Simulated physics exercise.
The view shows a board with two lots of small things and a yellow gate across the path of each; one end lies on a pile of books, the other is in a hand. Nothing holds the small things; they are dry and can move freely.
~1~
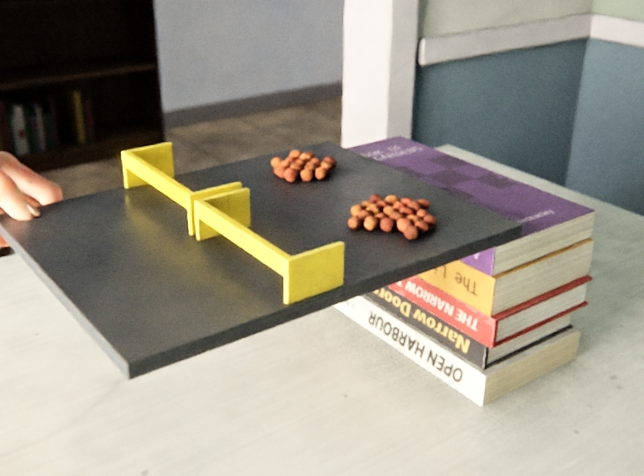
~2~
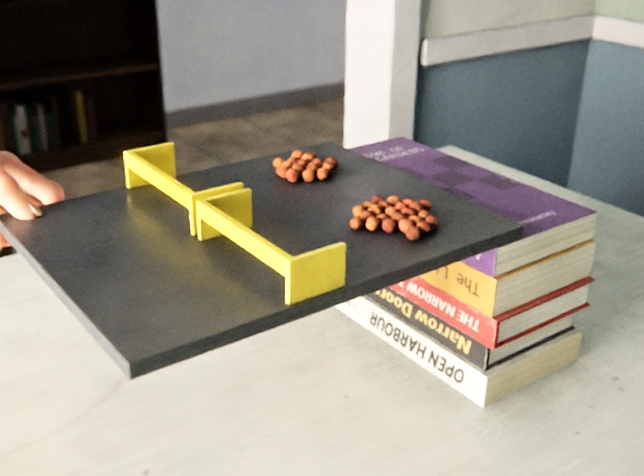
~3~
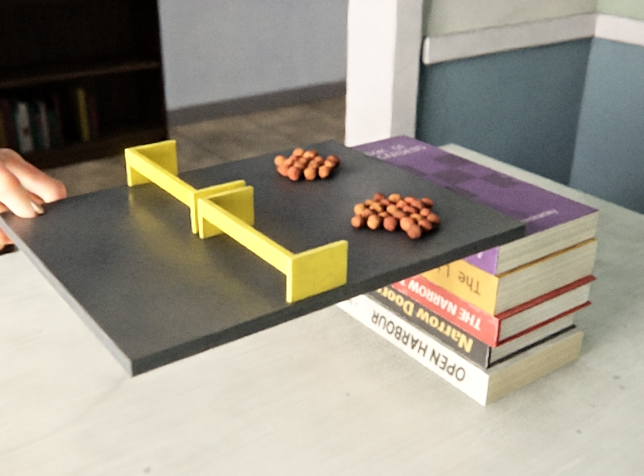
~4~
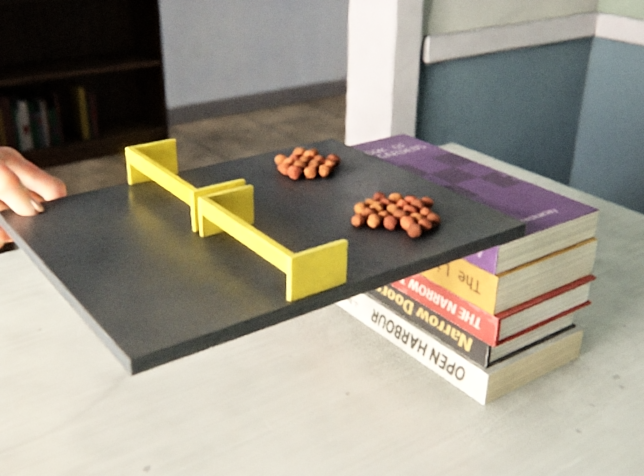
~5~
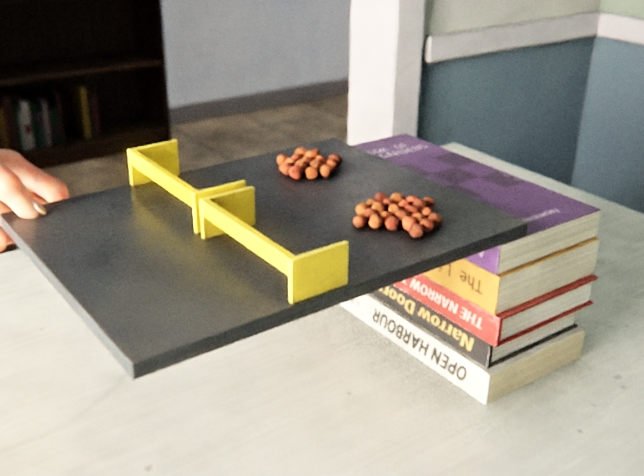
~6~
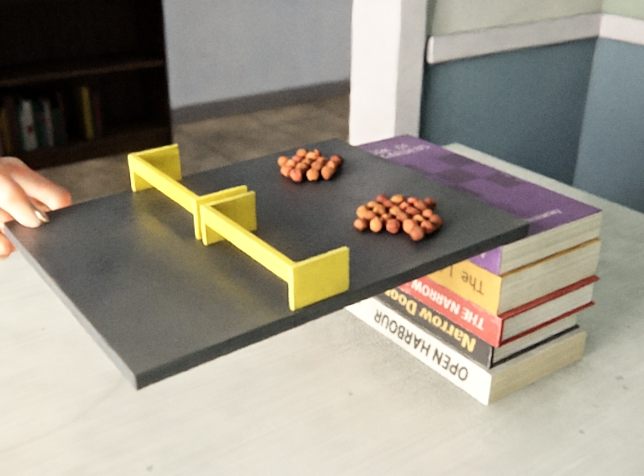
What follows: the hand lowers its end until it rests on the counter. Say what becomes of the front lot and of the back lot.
At its opening the front lot gets by; at its opening the back lot gets by.
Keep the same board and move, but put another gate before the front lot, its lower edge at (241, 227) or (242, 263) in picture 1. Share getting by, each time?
The first try lets some 100 per cent by, the second some 0 per cent.
Then, 0.70 s later than the last frame, board sloping at 17°; front lot on its way down; back lot on its way down.
Then, 1.31 s later than the last frame, board sloping at 29°; front lot every one past its gate; back lot every one past its gate.
Then, 1.84 s later than the last frame, board resting at 29°; front lot every one past its gate; back lot every one past its gate.
When it is over, board resting at 29°; front lot every one past its gate; back lot every one past its gate.
